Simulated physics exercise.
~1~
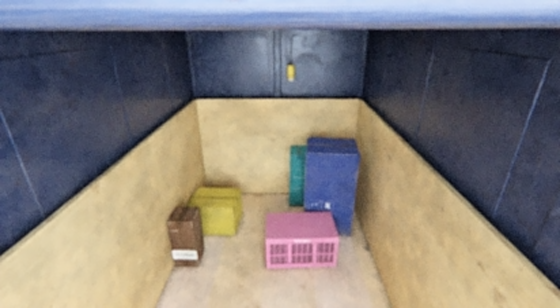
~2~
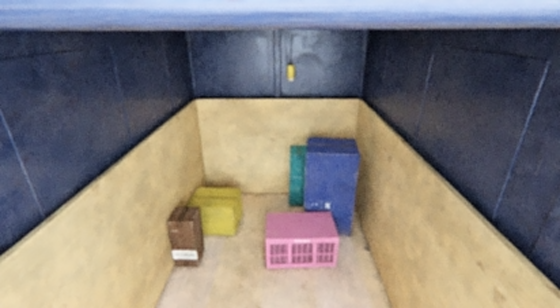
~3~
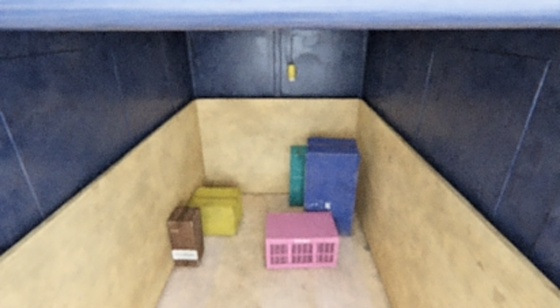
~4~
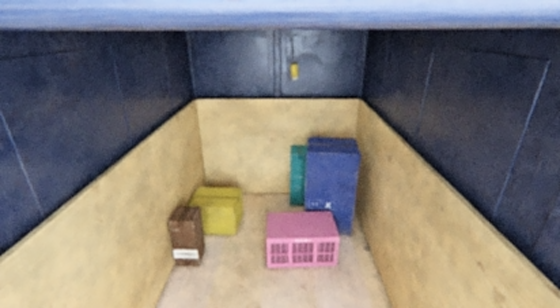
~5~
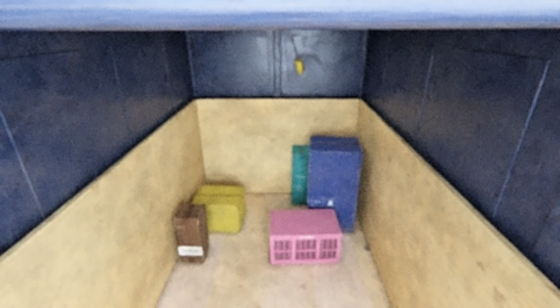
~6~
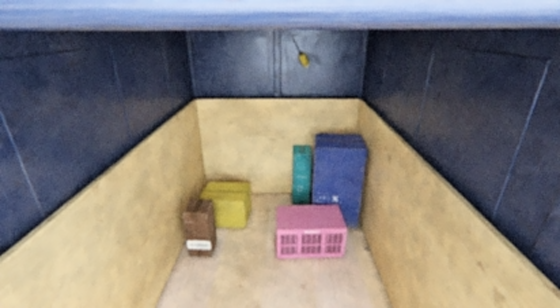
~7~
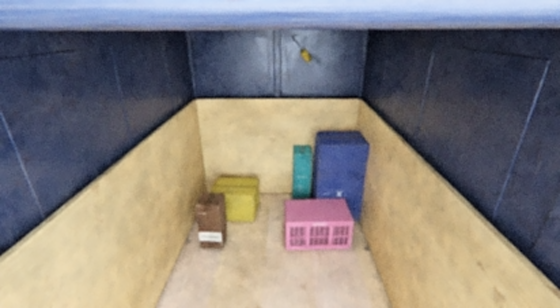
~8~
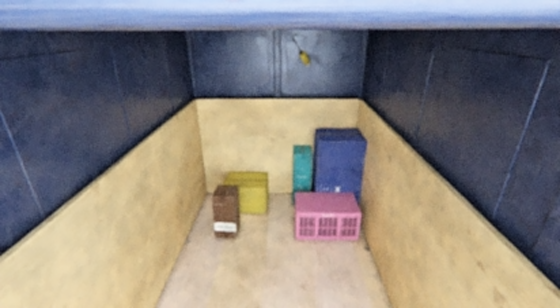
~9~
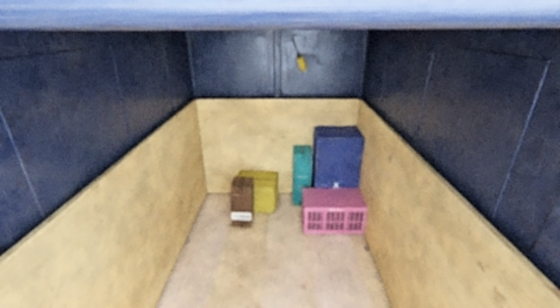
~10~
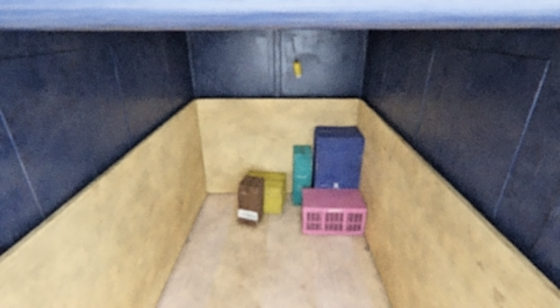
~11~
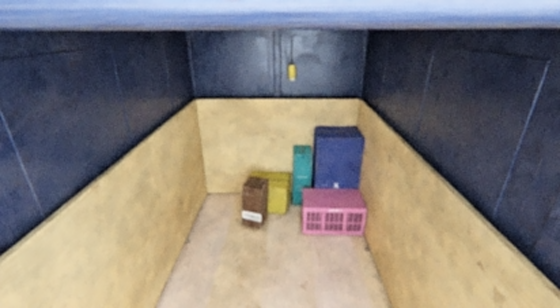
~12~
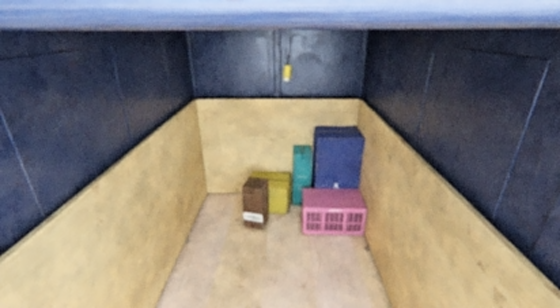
In a walled cargo bay, four loose boxes slide right and forwards, then settle upright.
